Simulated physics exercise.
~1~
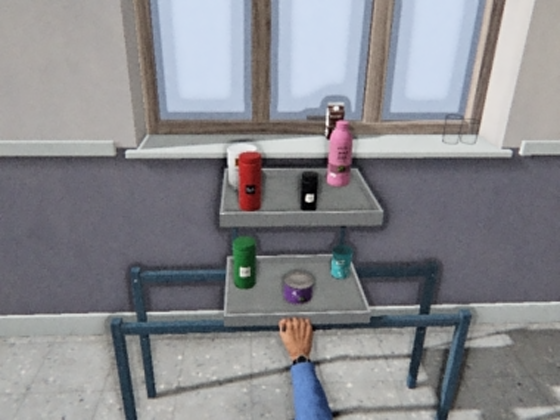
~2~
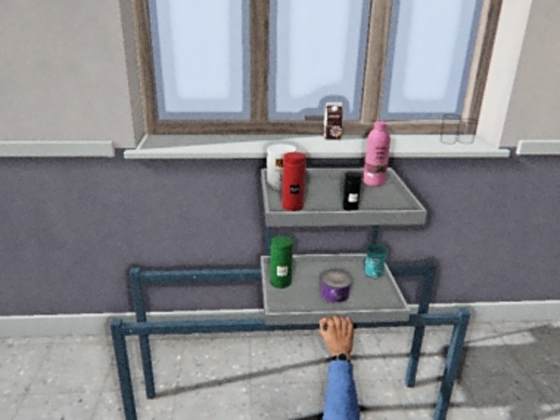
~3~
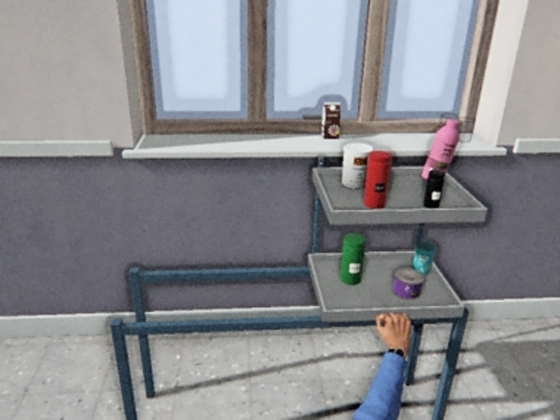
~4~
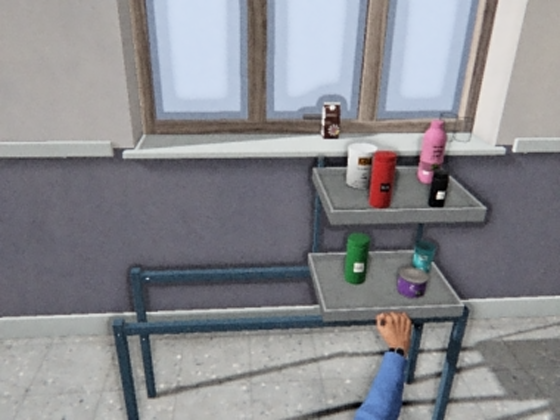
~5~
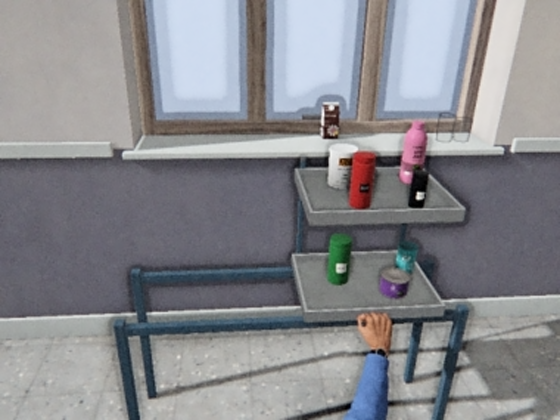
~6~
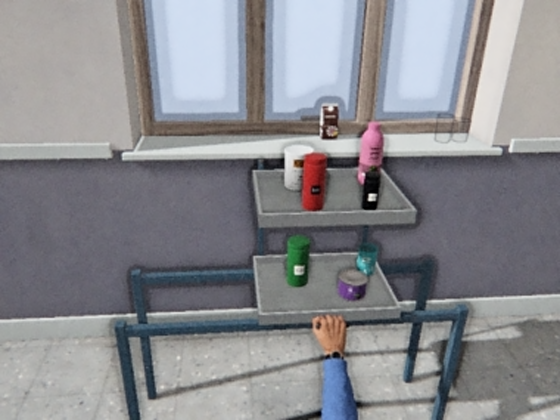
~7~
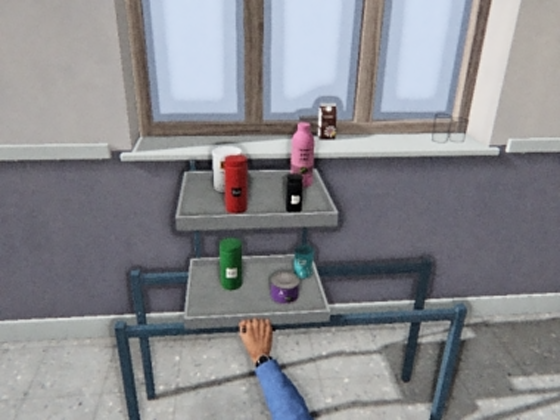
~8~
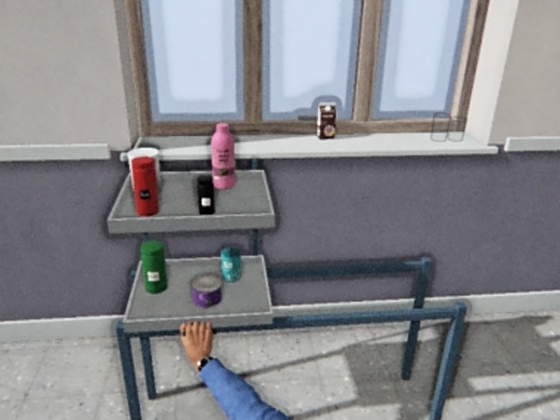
Outside below a window, a hand slid a two-level grey tray holding bottles and jars to the right along blue rails, making the pink bottle tilt briefly before it settled, then moved it all the way left, with everything still upright.
